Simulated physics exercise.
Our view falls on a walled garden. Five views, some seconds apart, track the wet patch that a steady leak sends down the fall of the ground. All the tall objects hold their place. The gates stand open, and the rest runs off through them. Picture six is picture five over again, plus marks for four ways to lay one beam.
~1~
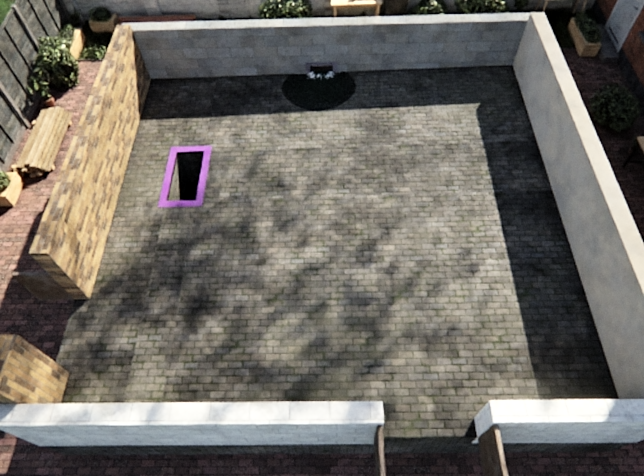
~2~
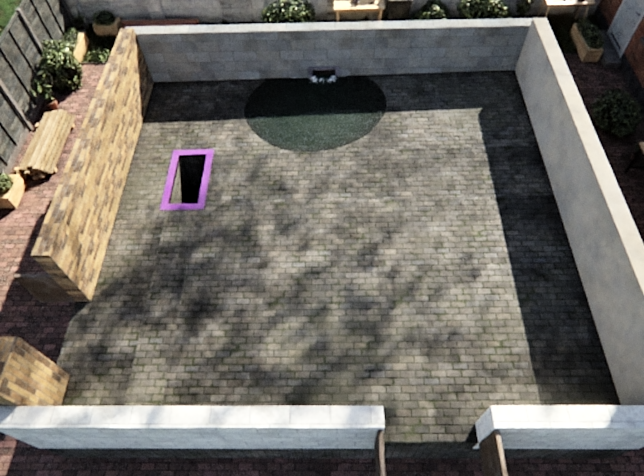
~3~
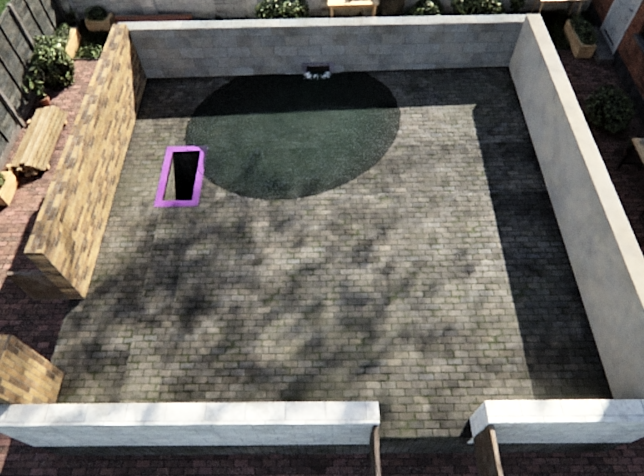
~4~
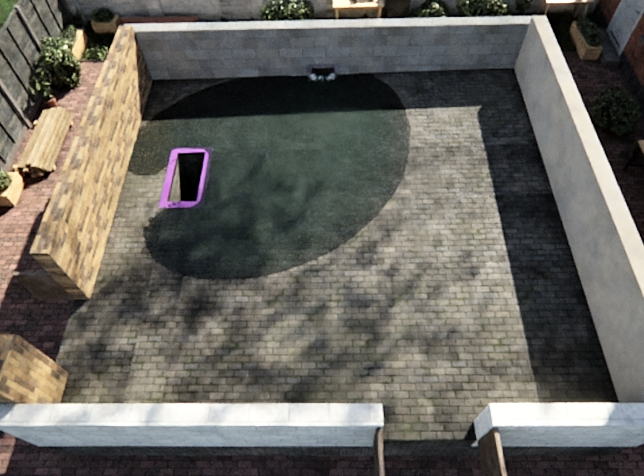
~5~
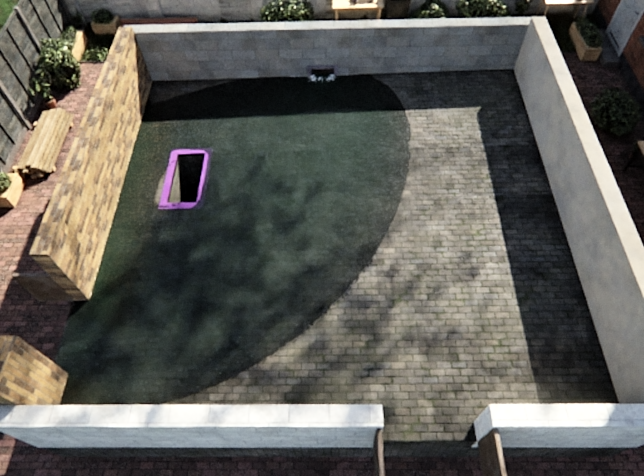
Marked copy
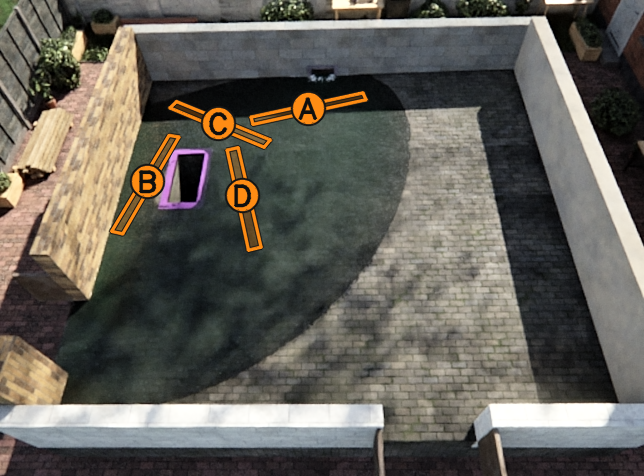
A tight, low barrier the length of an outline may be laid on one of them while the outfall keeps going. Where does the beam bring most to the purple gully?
Best: B.
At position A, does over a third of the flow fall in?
No.
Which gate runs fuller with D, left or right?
More leaves on the left.
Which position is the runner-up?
That is position A.
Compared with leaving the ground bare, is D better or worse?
It is worse.
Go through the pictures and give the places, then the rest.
The first picture shows outfall at (321, 68); purple gully at (186, 175); open gate at (80, 334); open gate at (426, 418); front seen at (327, 104), 2 % of the ground wet; purple gully still dry.
The second picture shows front seen at (267, 138), 9 % of the ground wet; purple gully still dry.
The third picture shows front seen at (203, 172), 20 % of the ground wet; purple gully still dry.
The fourth picture shows front seen at (163, 256), 33 % of the ground wet; purple gully taking water.
The fifth picture shows front seen at (71, 368), 50 % of the ground wet; purple gully taking water.
On the marked copy, A from (252, 120) to (364, 96); B from (117, 232) to (173, 136); C from (173, 104) to (267, 143); D from (232, 148) to (254, 248).
If A is chosen, about 20 % of the stream goes into the purple gully, about 80 % out by the gates.
If B is chosen, about 32 % of the stream goes into the purple gully, about 67 % out by the gates.
If C is chosen, about 11 % of the stream goes into the purple gully, about 89 % out by the gates.
If D is chosen, about 13 % of the stream goes into the purple gully, about 86 % out by the gates.
